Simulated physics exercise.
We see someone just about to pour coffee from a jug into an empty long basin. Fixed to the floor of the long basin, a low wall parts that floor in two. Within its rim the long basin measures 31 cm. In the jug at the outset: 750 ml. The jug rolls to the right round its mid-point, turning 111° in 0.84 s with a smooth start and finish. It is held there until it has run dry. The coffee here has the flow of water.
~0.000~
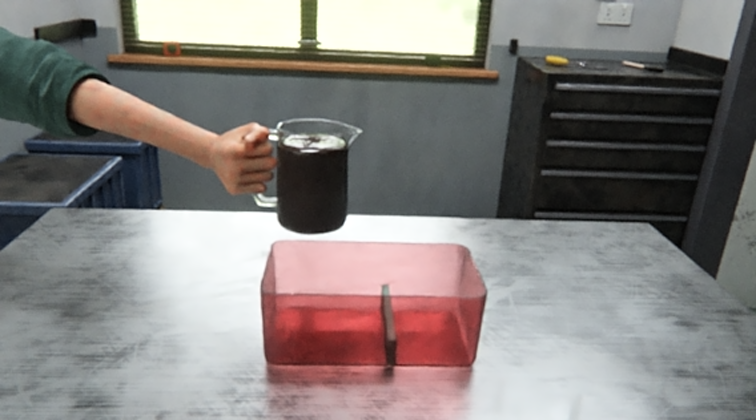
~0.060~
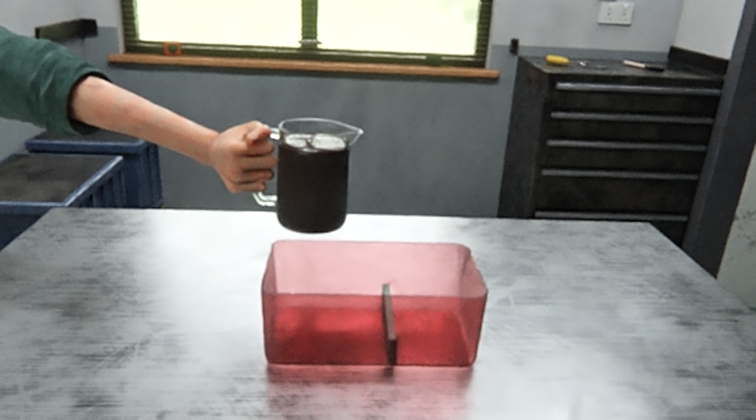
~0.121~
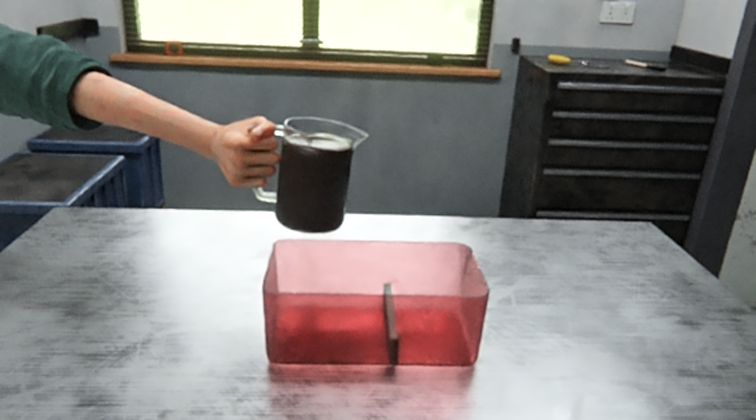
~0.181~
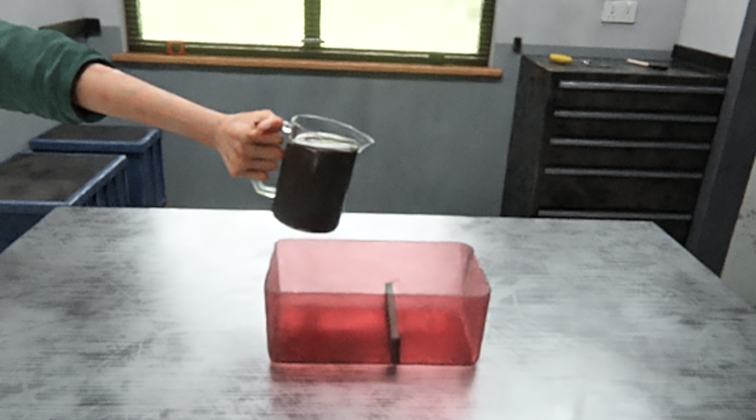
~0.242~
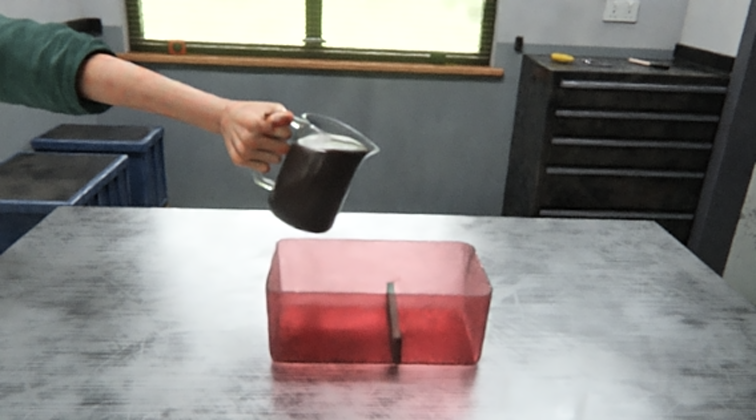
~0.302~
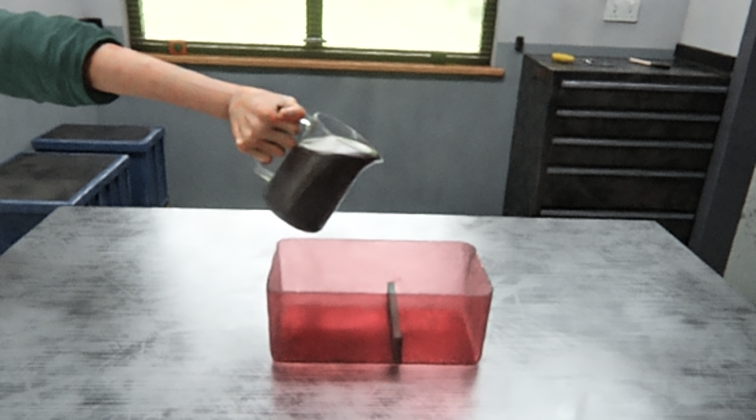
A hand holds a glass jug of dark coffee upright above an empty, see-through red basin with a low wall dividing its floor. The jug begins tilting to the right, slowly at first and then faster, until it leans well over, with the coffee near its spout.
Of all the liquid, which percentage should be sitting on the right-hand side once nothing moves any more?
Around 82 per cent should be sitting there.
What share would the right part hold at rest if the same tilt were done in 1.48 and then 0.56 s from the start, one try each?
Roughly 85 per cent the first time and 80 per cent the second.
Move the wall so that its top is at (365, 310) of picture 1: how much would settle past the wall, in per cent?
Roughly 95 %.
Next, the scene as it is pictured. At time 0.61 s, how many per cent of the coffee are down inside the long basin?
I'd estimate some 12 percent of the liquid.
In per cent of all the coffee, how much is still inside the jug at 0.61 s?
Roughly 68 %.
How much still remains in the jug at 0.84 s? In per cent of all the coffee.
About 20 % is still there.
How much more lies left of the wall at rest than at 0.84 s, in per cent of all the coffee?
It comes to some 12 per cent.
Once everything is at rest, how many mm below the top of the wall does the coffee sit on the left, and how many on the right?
About 38 mm on the left, about 10 mm on the right.
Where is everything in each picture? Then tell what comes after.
In the first frame, tilt 0°; pouring edge (361, 131); surface from (280, 140) to (347, 143); the long basin's rim runs from (266, 265) to (477, 270); the wall's top is at (389, 311).
In the second frame, tilt 1°; pouring edge (363, 132); surface from (281, 140) to (349, 143).
In the third frame, tilt 6°; pouring edge (368, 135); surface from (286, 139) to (352, 144).
In the fourth frame, tilt 12°; pouring edge (374, 140); surface from (289, 142) to (359, 144).
In the fifth frame, tilt 21°; pouring edge (380, 149); surface from (288, 157) to (369, 147).
In the sixth frame, tilt 32°; pouring edge (384, 160); surface from (283, 163) to (380, 153).
After 0.61 s the tilt is 92° and 68 per cent is still to pour, 0 is left of the wall and 13 right of it.
After 0.84 s the tilt is 111° and 19 per cent is still to pour, 6 is left of the wall and 58 right of it.
After 1.08 s the tilt is 111° and 2 per cent is still to pour, 13 is left of the wall and 80 right of it.
After 1.34 s the tilt is 111° and 0 per cent is still to pour, 17 is left of the wall and 82 right of it.
In the end 17 per cent lies left of the wall, 82 right of it and 2 outside.
